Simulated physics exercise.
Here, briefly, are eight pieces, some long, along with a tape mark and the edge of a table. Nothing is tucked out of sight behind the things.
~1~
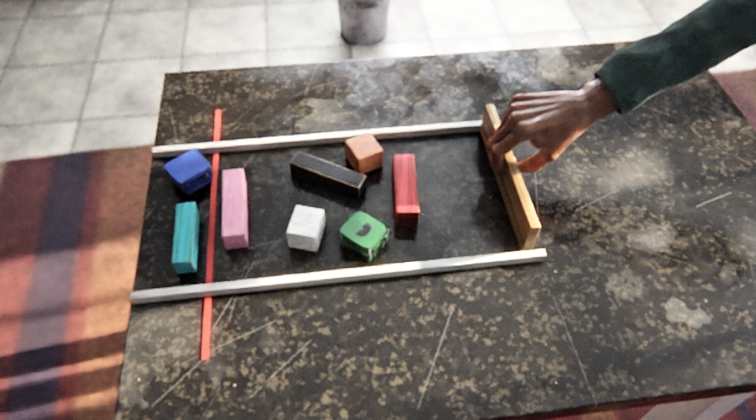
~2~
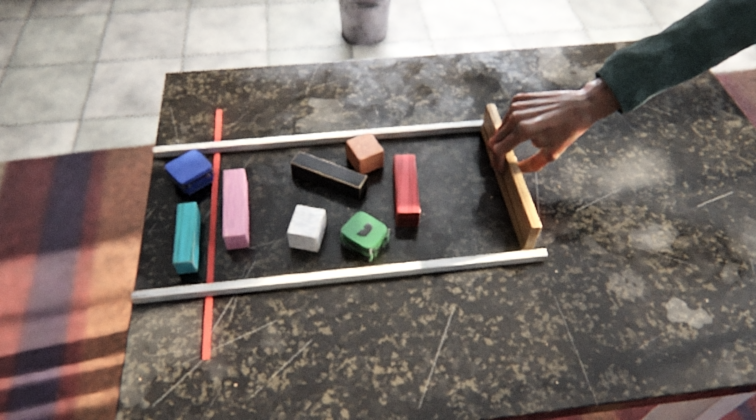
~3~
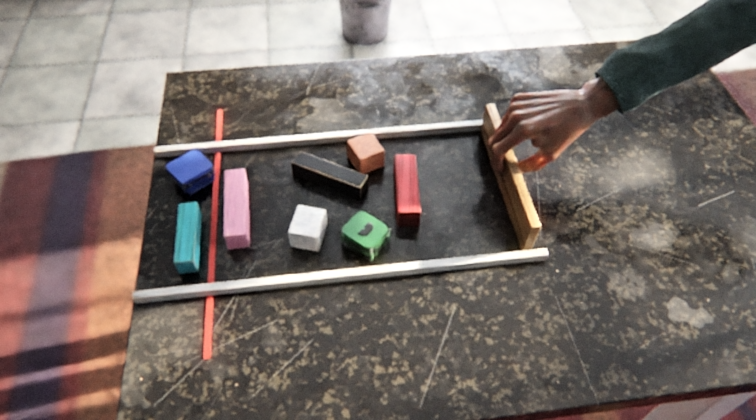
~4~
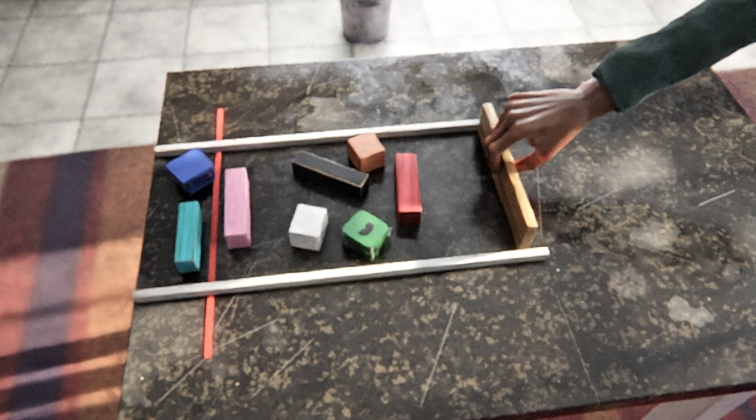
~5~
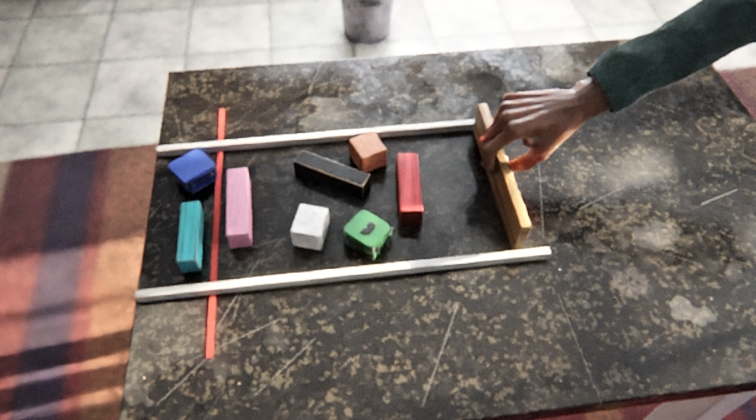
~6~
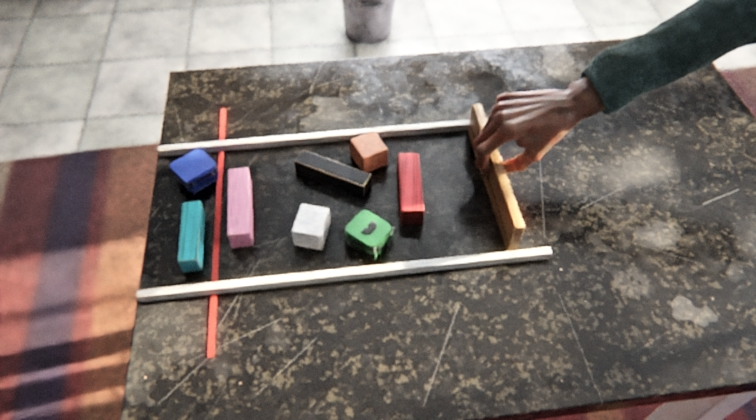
The clip shows a hand holding a wooden board upright between two pale rails on a dark speckled table, sliding it slightly left toward coloured blocks and bars, which stay in place around a red tape line.
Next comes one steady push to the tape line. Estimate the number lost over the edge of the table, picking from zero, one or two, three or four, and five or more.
Expect a tiny handful, one or two, to go down.
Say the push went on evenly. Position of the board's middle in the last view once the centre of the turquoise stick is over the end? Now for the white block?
Its middle is around (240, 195) and around (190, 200).
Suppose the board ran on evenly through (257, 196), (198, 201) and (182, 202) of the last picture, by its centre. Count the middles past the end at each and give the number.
It comes out as 0, then 3, then 5.
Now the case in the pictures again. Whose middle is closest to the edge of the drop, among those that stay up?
The pink bar finishes closest.
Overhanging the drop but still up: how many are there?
The count would be 1.
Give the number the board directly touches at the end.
The count comes out at 3.
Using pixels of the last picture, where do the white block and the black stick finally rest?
The first comes to rest at (169, 238), and the second at (180, 184).
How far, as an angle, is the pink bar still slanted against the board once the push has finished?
Near 10 degrees.
Early on, none off yet; blue case at rest near (195, 172); turquoise stick at rest near (192, 236); pink bar at rest near (240, 206).
A while later, none off yet; blue case travelled a little near (186, 168); turquoise stick travelled a little near (161, 238); pink bar travelled a little near (189, 211).
Finally, the number that fall off is one or two; lost, turquoise stick and blue case.
